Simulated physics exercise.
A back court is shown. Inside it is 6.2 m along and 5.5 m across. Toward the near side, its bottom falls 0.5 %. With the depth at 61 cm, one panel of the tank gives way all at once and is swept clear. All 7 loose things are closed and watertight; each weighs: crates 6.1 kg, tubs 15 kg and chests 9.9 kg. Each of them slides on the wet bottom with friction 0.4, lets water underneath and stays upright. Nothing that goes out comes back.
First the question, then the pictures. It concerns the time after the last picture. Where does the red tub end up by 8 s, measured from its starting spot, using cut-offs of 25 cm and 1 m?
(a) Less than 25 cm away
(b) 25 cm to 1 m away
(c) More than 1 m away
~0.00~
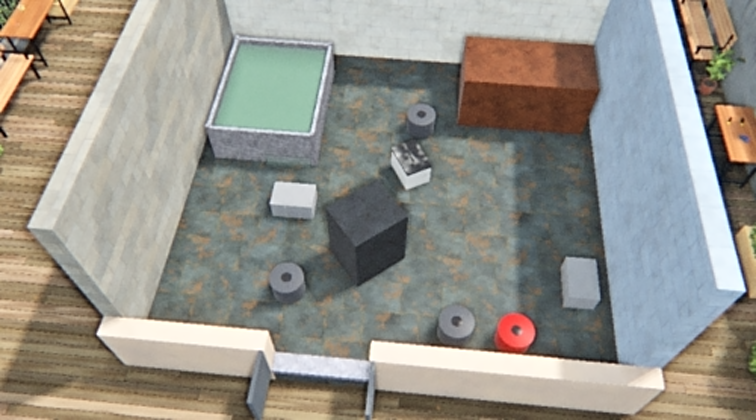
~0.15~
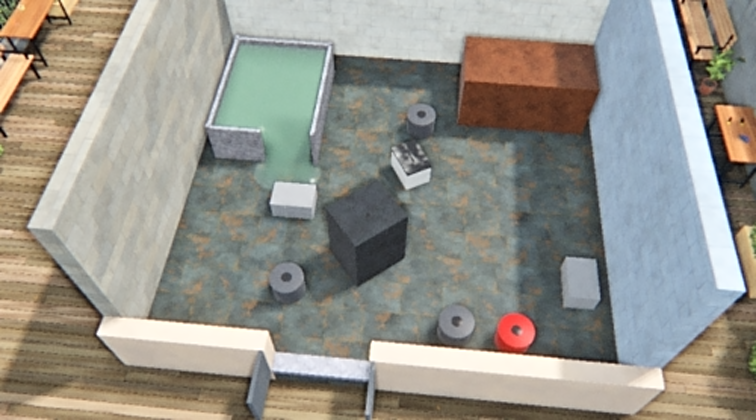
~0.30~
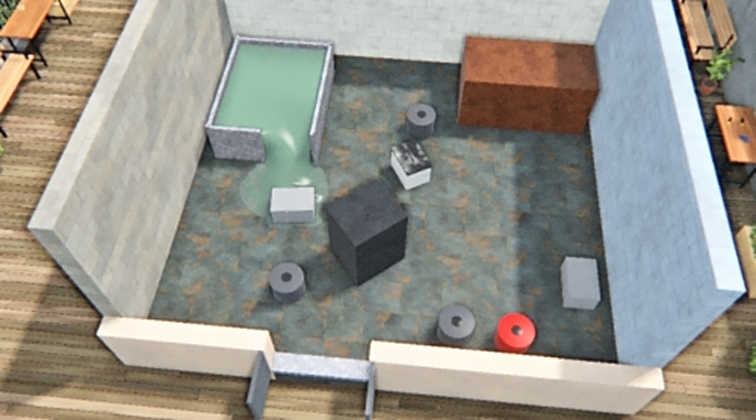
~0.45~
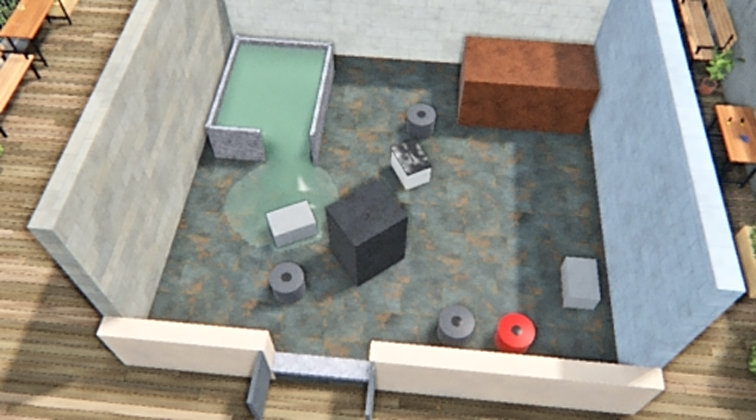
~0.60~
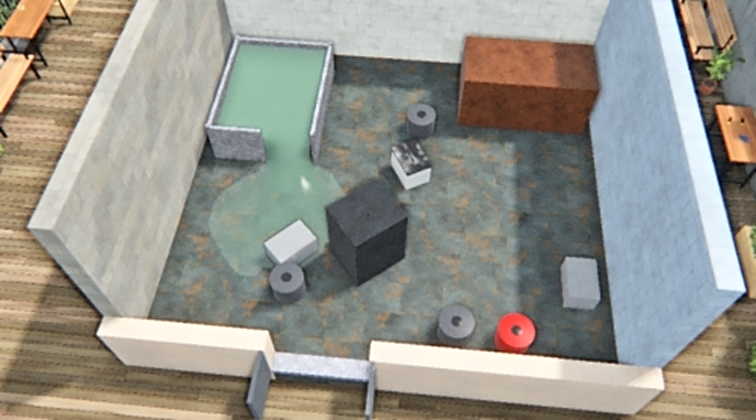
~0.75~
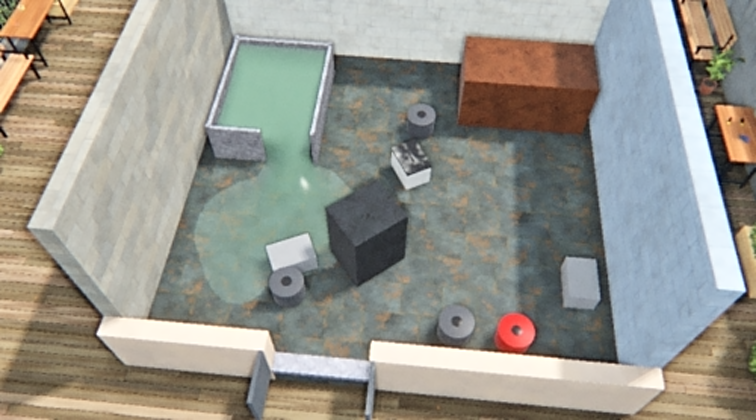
a, less than 25 cm away.
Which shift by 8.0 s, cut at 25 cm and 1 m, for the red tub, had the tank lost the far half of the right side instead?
Had it gone that way, the red tub would be borne far.
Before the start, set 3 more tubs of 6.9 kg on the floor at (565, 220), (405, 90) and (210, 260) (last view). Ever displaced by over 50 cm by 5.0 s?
From first to last: Does not reach it, does not reach it, surpasses it.
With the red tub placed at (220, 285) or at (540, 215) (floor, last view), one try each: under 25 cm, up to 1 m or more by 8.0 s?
At the first spot it winds up far off; at the second it keeps its position.
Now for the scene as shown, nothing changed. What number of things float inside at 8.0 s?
1.
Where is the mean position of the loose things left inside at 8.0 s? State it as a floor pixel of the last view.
It sits at about (468, 245).
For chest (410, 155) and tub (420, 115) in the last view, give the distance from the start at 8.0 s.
Taking them in turn, the shifts are 0 cm and 0 cm.
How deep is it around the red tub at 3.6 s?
Depth: About 1 cm.
After 1.6 s the red tub is near (517, 330), 0.0 m from its start, aground; 0 of 7 are out; 1 afloat.
After 3.6 s the red tub is near (517, 330), 0.0 m from its start, aground; 2 of 7 are out; 0 afloat.
After 5.6 s the red tub is near (517, 330), 0.0 m from its start, aground; 2 of 7 are out; 0 afloat.
After 8.0 s the red tub is near (517, 330), 0.0 m from its start, aground; 2 of 7 are out; 1 afloat.
